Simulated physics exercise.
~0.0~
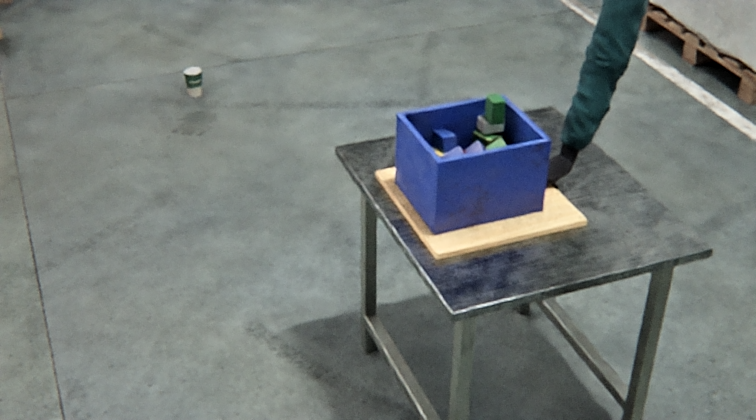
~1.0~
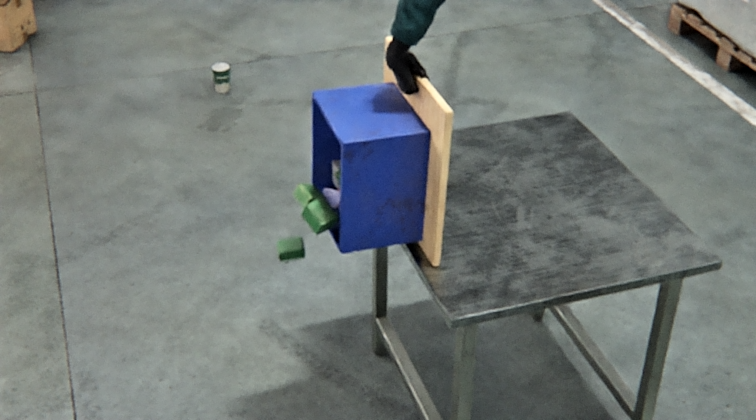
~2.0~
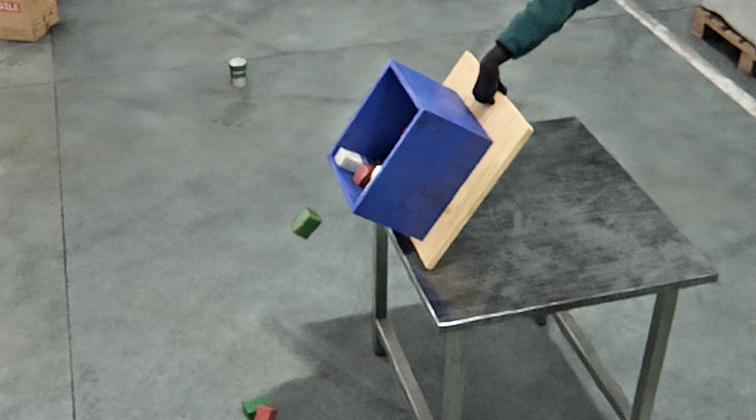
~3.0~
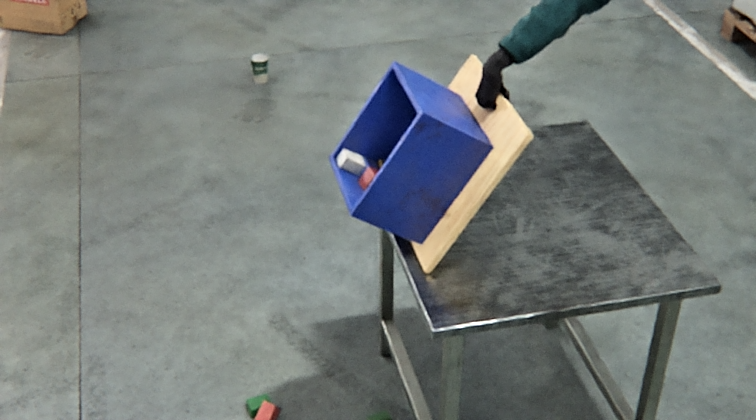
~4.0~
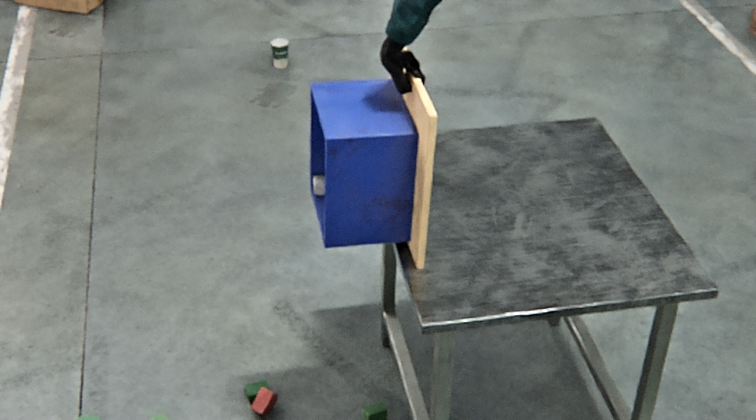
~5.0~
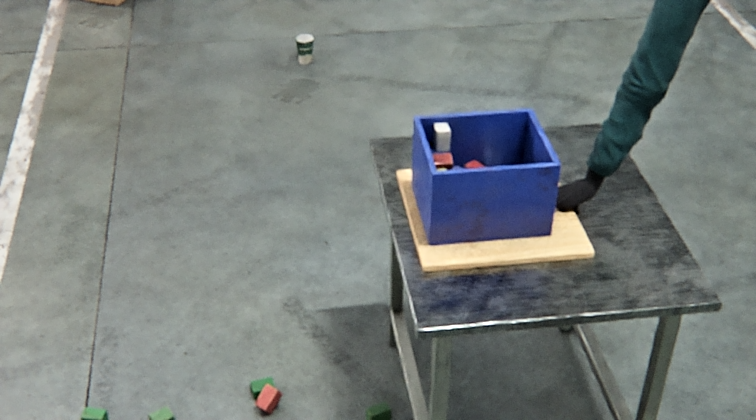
Blue tub on a plywood board being tipped left by a gloved hand, spilling some toy bricks, then set flat again.
